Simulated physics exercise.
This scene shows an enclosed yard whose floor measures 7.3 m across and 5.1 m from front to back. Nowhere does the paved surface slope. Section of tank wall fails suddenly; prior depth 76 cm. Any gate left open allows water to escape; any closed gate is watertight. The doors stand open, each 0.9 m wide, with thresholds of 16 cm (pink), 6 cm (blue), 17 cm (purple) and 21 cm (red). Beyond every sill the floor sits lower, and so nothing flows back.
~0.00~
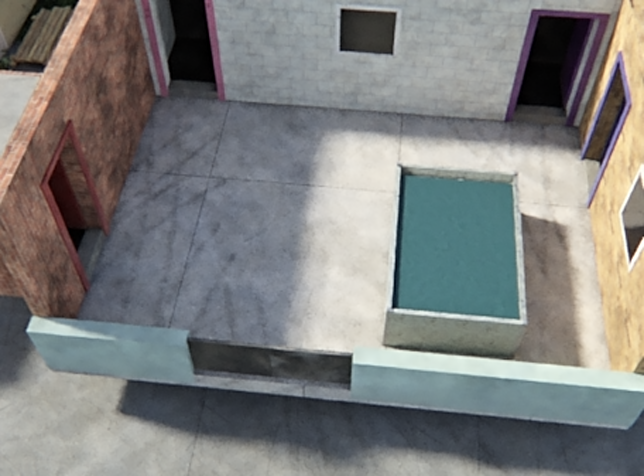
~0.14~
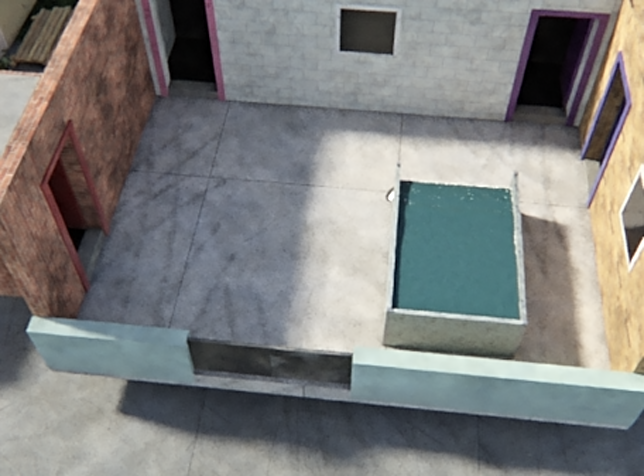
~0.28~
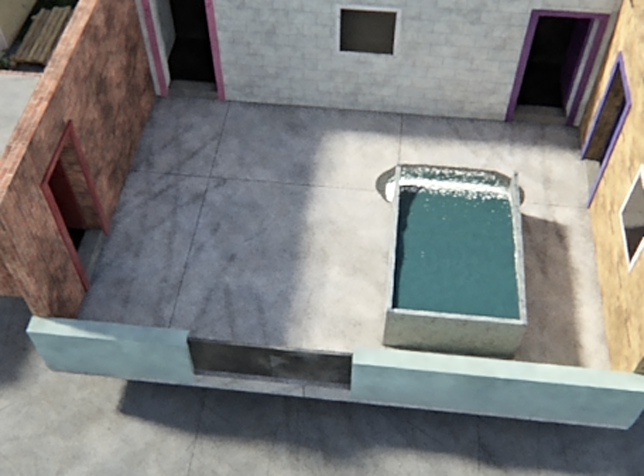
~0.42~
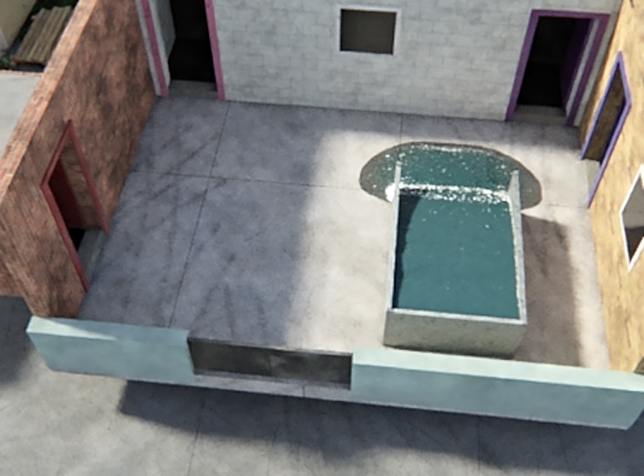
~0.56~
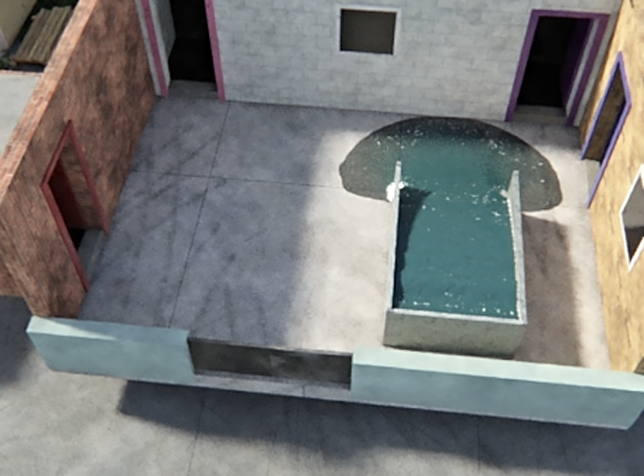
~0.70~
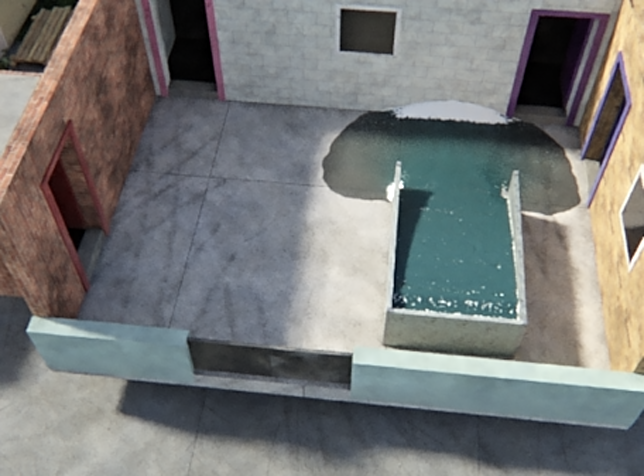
An enclosed paved yard is seen from high above, looking down over a low pale-blue front wall. A reddish brick wall with a red-framed opening stands at left, a whitish wall with pink- and purple-framed doorways at the back, a yellowish wall at right, and a rectangular tank of teal water right of centre. The tank's far side gives way and water pours out, fanning across the floor to the back wall, while the camera stays still.
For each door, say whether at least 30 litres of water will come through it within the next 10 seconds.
Door by door: The pink door lets through less than 30 litres; the blue door lets through 30 litres or more; the purple door lets through 30 litres or more; the red door lets through less than 30 litres.
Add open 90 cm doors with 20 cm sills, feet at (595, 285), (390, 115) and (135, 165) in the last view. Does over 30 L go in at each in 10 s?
Less, more, less.
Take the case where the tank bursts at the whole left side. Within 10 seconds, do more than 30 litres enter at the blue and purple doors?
Compared with the limit, blue is higher and purple is lower.
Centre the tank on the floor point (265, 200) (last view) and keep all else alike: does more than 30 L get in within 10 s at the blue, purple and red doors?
Against that limit: Blue above, purple below, red not over.
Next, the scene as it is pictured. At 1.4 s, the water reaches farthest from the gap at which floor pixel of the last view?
Point: Roughly (268, 105).
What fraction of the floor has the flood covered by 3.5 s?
I'd say around 65 % is wet.
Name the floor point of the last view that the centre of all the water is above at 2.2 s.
Around (439, 191).
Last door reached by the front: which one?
The red door.
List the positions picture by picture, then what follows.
In the first picture, still water, 76 cm deep, in the tank at (456, 241).
In the second picture, the front is at (390, 198), 0.9 m from the gap on the tank's far side; 0.4 m2 of floor is under water; 76 cm left at the back of the tank.
In the third picture, water pours out on the tank's far side and has run 1.2 m, to a hidden place; typically 13 cm deep outside, 76 cm at the tank's back.
In the fourth picture, the front is at (531, 179), 1.5 m from the gap on the tank's far side; 2.9 m2 of floor is under water; 76 cm left at the back of the tank.
In the fifth picture, water pours out on the tank's far side and has run 2.0 m, to (485, 126); typically 8 cm deep outside, 74 cm at the tank's back.
In the sixth picture, water pours out on the tank's far side and has run 2.4 m, to (375, 113); typically 8 cm deep outside, 66 cm at the tank's back.
After 1.4 s water covers 25 % of the floor and is deepest (48 cm) near (446, 118); pink door not reached, blue door 7 cm at the sill, 0 L in, purple door 27 cm at the sill, 7 L in, red door not reached.
After 2.2 s water covers 35 % of the floor and is deepest (50 cm) near (574, 128); pink door 6 cm at the sill, 0 L in, blue door 16 cm at the sill, 9 L in, purple door 35 cm at the sill, 54 L in, red door not reached.
After 3.5 s water covers 65 % of the floor and is deepest (32 cm) near (574, 128); pink door 12 cm at the sill, 1 L in, blue door 19 cm at the sill, 77 L in, purple door 30 cm at the sill, 160 L in, red door 3 cm at the sill, 0 L in.
After 6.0 s water covers 85 % of the floor and is deepest (20 cm) near (278, 366); pink door 14 cm at the sill, 12 L in, blue door 13 cm at the sill, 182 L in, purple door 12 cm at the sill, 193 L in, red door 8 cm at the sill, 0 L in.
After 10.0 s water covers 100 % of the floor and is deepest (14 cm) near (279, 106); pink door 7 cm at the sill, 12 L in, blue door 9 cm at the sill, 211 L in, purple door 6 cm at the sill, 194 L in, red door 11 cm at the sill, 0 L in.
